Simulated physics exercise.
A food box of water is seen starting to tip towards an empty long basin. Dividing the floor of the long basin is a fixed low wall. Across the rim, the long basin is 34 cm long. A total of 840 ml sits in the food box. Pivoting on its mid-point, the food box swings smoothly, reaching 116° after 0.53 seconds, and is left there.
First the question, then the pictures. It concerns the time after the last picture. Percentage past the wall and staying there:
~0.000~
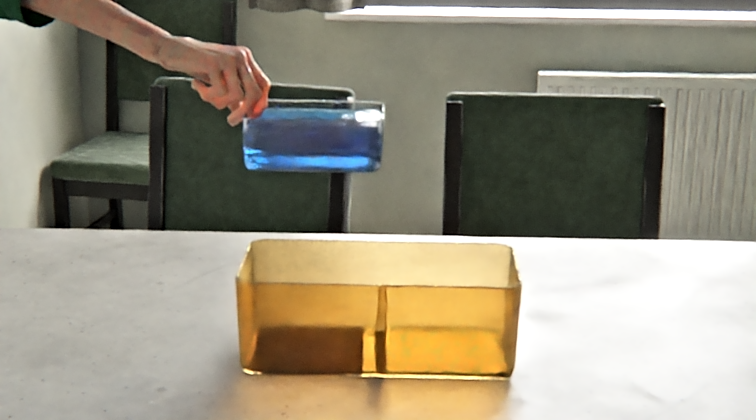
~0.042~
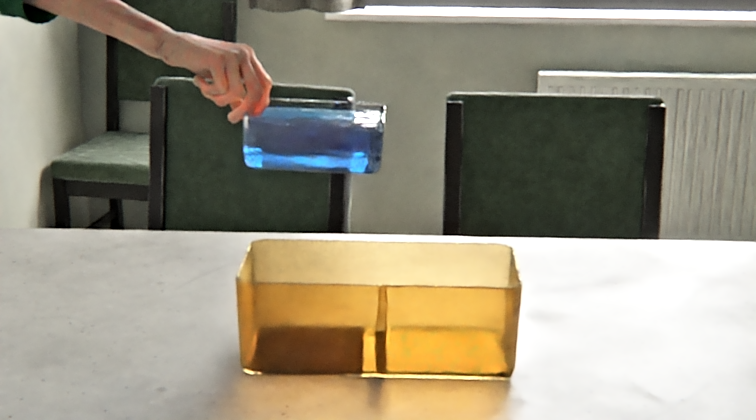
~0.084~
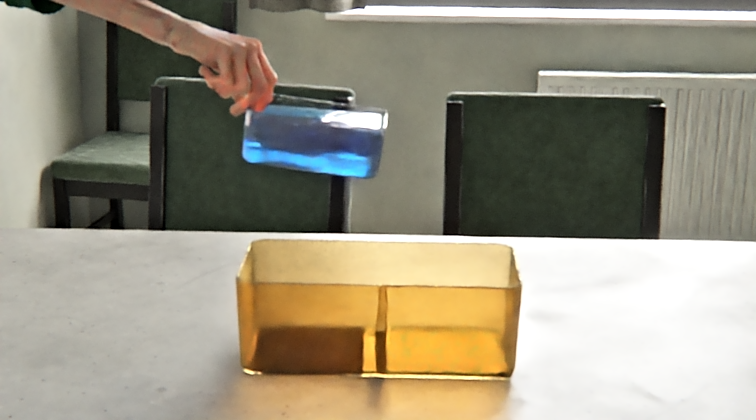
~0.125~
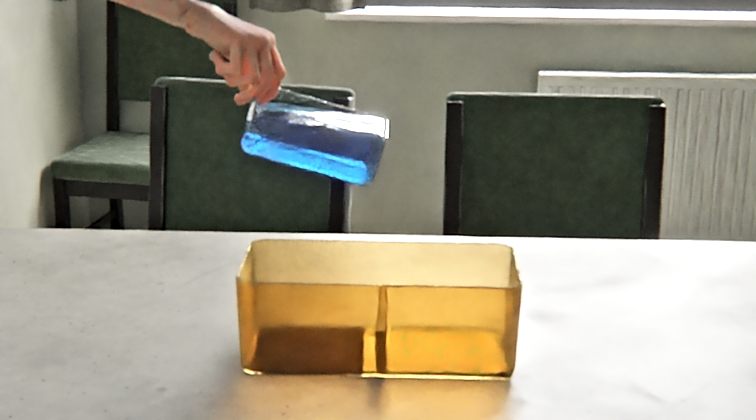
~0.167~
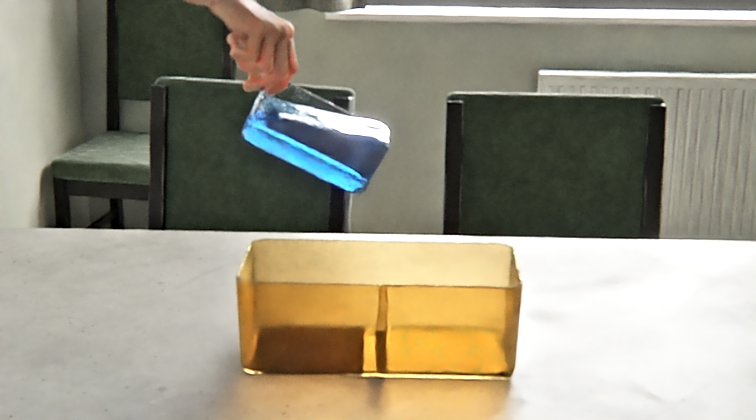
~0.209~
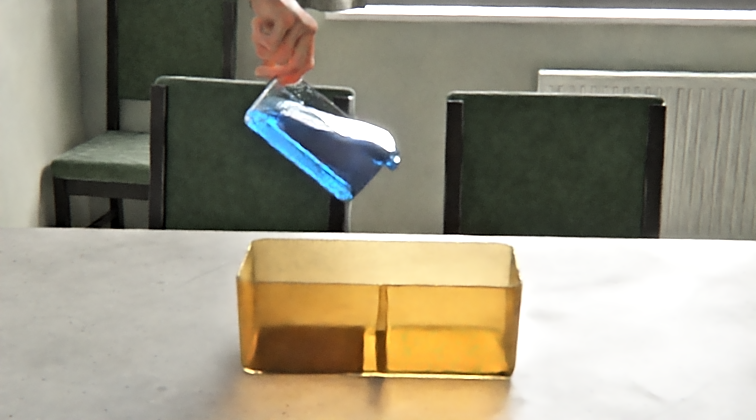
75 percent.
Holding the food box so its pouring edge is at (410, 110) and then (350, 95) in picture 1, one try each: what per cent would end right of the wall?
Result: 80 per cent, then 60 per cent.
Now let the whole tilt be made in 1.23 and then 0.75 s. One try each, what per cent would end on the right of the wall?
Result: 80 per cent, then 80 per cent.
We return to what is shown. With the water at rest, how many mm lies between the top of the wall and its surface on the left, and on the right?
Left roughly 50 mm; right roughly 30 mm.
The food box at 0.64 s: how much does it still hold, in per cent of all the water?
Roughly 1 per cent.
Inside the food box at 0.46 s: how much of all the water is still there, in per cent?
About 9 percent.
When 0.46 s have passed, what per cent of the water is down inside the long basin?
About 56 per cent.
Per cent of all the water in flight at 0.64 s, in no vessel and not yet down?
Airborne share: Near 18 %.
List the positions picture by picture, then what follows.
In the first frame, it leans 0°; its right rim is at (382, 113); the water meets the walls at (250, 116) and (381, 118); the long basin's rim runs from (243, 261) to (517, 266); the wall's top is at (382, 308).
In the second frame, it leans 2°; its right rim is at (383, 115); the water meets the walls at (252, 115) and (382, 120).
In the third frame, it leans 7°; its right rim is at (385, 121); the water meets the walls at (253, 113) and (383, 122).
In the fourth frame, it leans 15°; its right rim is at (386, 131); the water meets the walls at (254, 111) and (386, 127).
In the fifth frame, it leans 26°; its right rim is at (386, 144); the water meets the walls at (255, 108) and (380, 135); 4 per cent is over the edge.
In the sixth frame, it leans 39°; its right rim is at (382, 158); the water meets the walls at (254, 103) and (363, 135); 11 per cent is over the edge.
Then, 0.46 s in, the tilt is 110° and 9 per cent is still to pour, 0 is left of the wall and 55 right of it.
Then, 0.64 s in, the tilt is 116° and 1 per cent is still to pour, 8 is left of the wall and 70 right of it.
Then, 0.82 s in, the tilt is 116° and 0 per cent is still to pour, 17 is left of the wall and 76 right of it.
Then, 1.03 s in, the tilt is 116° and 0 per cent is still to pour, 18 is left of the wall and 76 right of it.
Finally, 18 per cent lies left of the wall, 75 right of it and 6 outside.
